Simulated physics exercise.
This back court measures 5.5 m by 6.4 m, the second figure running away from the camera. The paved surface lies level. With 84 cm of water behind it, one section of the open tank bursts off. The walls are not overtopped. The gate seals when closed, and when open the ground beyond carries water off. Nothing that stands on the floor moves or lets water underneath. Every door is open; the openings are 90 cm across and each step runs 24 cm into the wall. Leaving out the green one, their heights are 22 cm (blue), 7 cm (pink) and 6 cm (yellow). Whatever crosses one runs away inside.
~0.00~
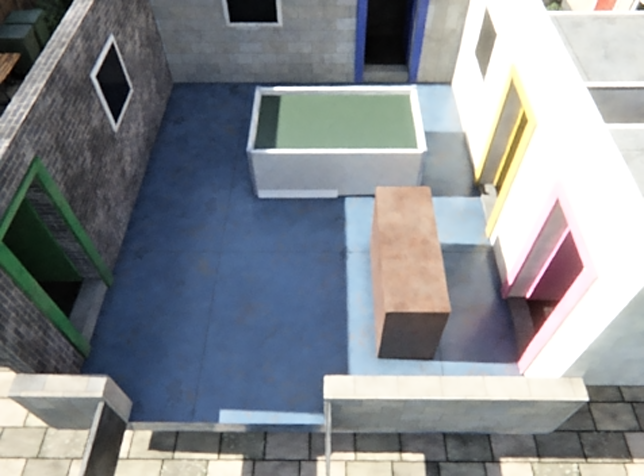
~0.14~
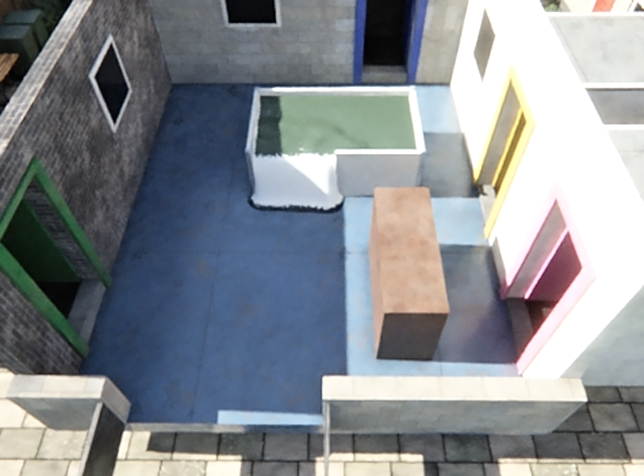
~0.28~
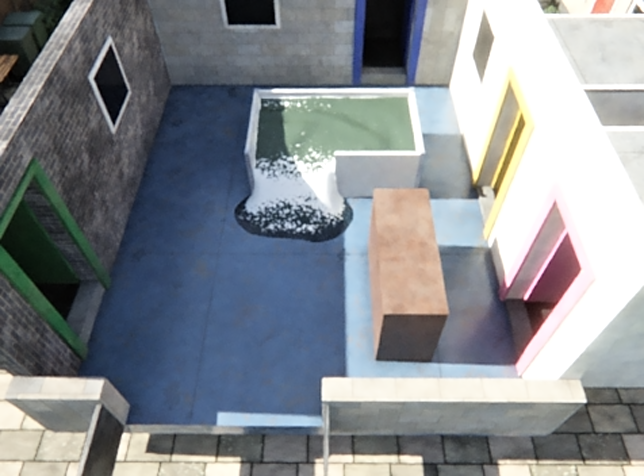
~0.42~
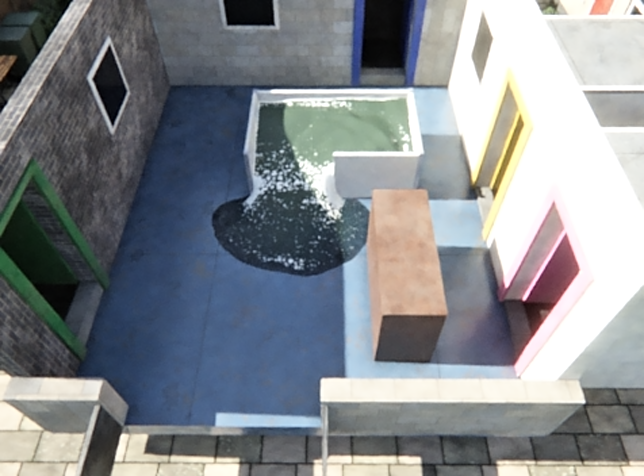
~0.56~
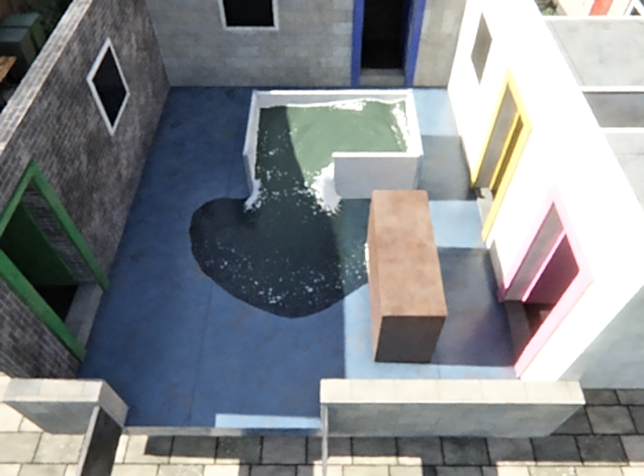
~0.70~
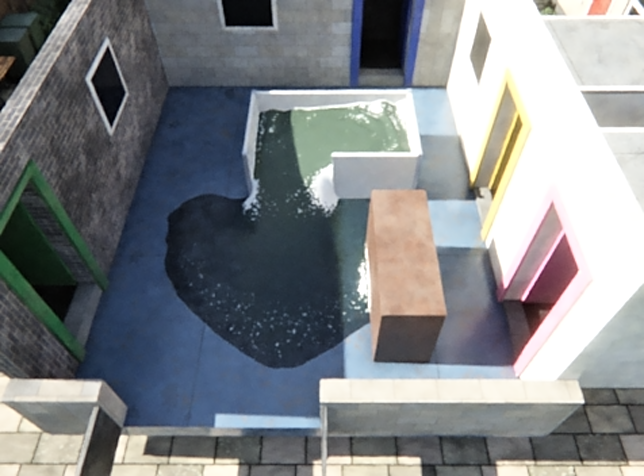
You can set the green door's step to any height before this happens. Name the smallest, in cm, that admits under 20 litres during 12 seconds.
Close to 15 cm is just enough.
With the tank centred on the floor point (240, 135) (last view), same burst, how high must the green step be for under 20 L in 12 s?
Then roughly 15 cm.
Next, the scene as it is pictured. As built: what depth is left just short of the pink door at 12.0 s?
Roughly 3.5 cm deep.
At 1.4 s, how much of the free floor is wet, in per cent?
About 40 per cent.
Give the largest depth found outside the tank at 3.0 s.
Up to some 30 cm.
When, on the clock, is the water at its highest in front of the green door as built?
Near 1.8 s.
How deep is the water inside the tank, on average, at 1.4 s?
About 49 cm.
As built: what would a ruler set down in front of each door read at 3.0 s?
In cm: Blue 0, green 20, pink 13, yellow 2.
After 1.4 s water covers 40 % of the floor, deepest (42 cm) near (279, 204); 6 cm at the green door, 0 litres in over its 24 cm step.
After 3.0 s water covers 50 % of the floor, deepest (30 cm) near (354, 407); 20 cm at the green door, 0 litres in over its 24 cm step.
After 12.0 s water covers 95 % of the floor, deepest (6 cm) near (284, 130); 4 cm at the green door, 0 litres in over its 24 cm step.
At the green door as built, the water arrived by 1.3 s and peaked near 23 cm at 1.8 s.
Run again over the same 12 s with other heights there, 30 litres in over 13.5 cm, 7 litres over 18 cm. The limit of 20 litres is kept from about 15 cm up.
